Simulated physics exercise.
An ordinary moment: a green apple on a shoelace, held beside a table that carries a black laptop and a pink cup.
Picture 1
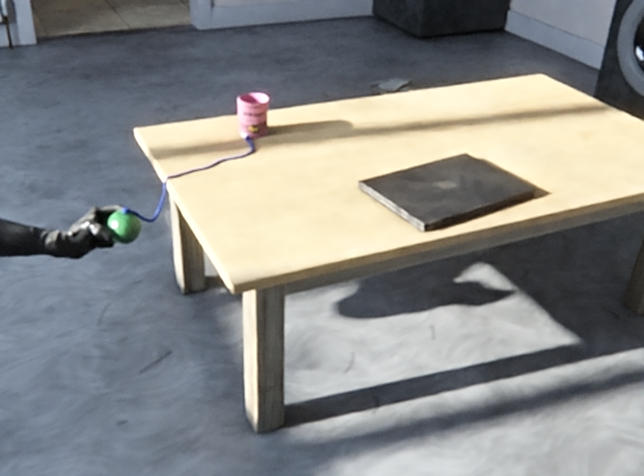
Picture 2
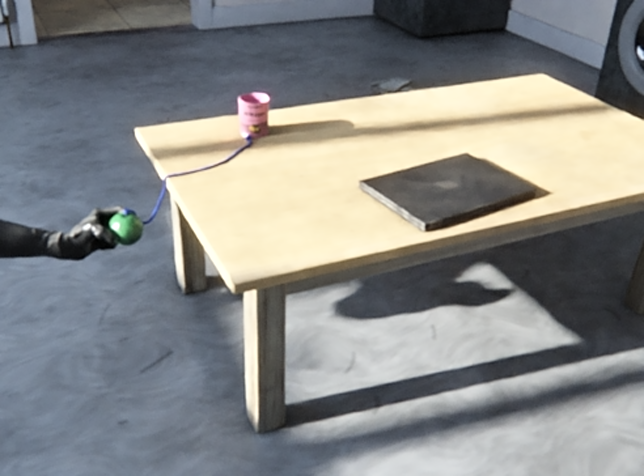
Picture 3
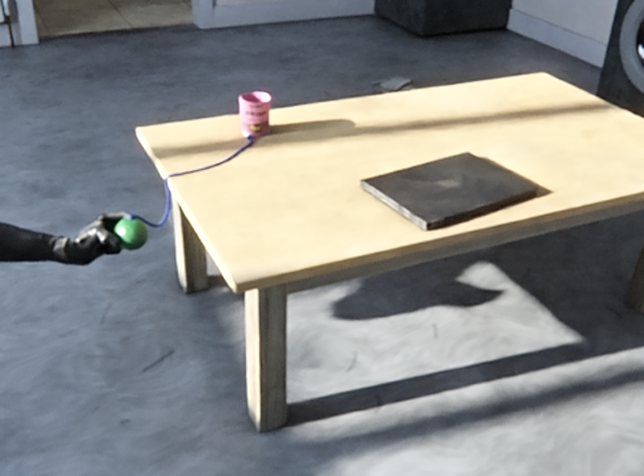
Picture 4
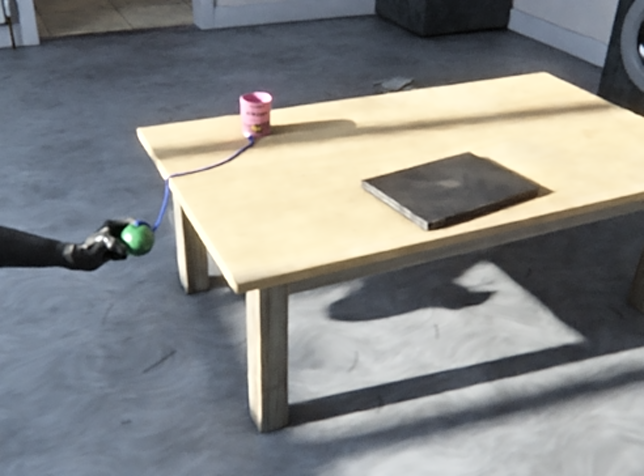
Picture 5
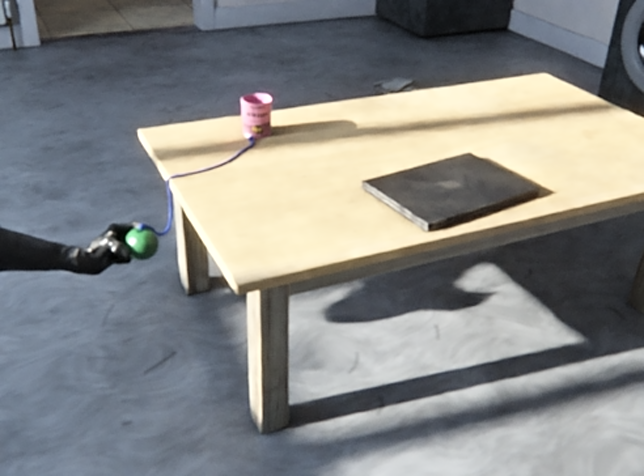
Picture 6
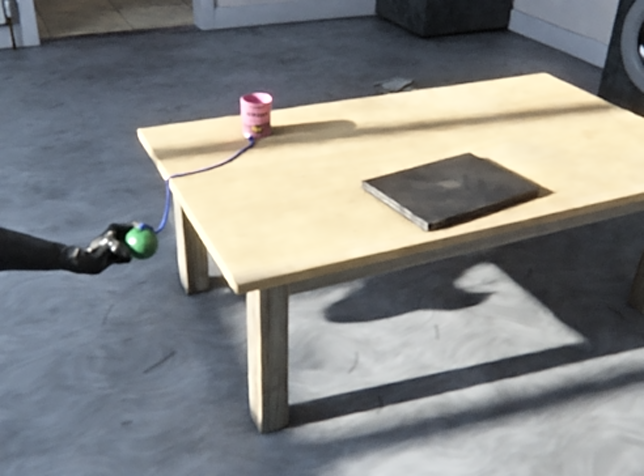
In a room with a gray floor, a black-gloved hand held a green ball on a blue string tied to a pink cup on a wooden table, moving it slightly right and down.
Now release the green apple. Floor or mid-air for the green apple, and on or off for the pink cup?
As I see it, the green apple touches down; the pink cup goes over too.
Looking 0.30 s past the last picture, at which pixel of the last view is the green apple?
I'd say close to (156, 338).
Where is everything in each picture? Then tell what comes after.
The first frame shows green apple (125, 227); black laptop (447, 185); pink cup (253, 98).
The second frame shows green apple (126, 229).
The third frame shows green apple (132, 234).
The fourth frame shows green apple (138, 240); shoelace through (233, 157) (190, 173).
The fifth frame shows green apple (142, 243); shoelace through (234, 158) (191, 174).
The sixth frame shows green apple (142, 243); black laptop (450, 184); pink cup (256, 99); shoelace tied to the cup, with little slack.
Then, 0.30 s on from there, apple on the floor near (156, 338); laptop in place; cup tugged along near (222, 127).
Then, 0.60 s on from there, apple on the floor near (162, 336); laptop in place; cup over the edge.
Then, 0.94 s on from there, apple on the floor near (145, 341); laptop in place; cup down on the floor.
In the end, apple on the floor near (146, 344); laptop in place; cup down on the floor. The green apple reaches the floor and the pink cup gets pulled over the edge.
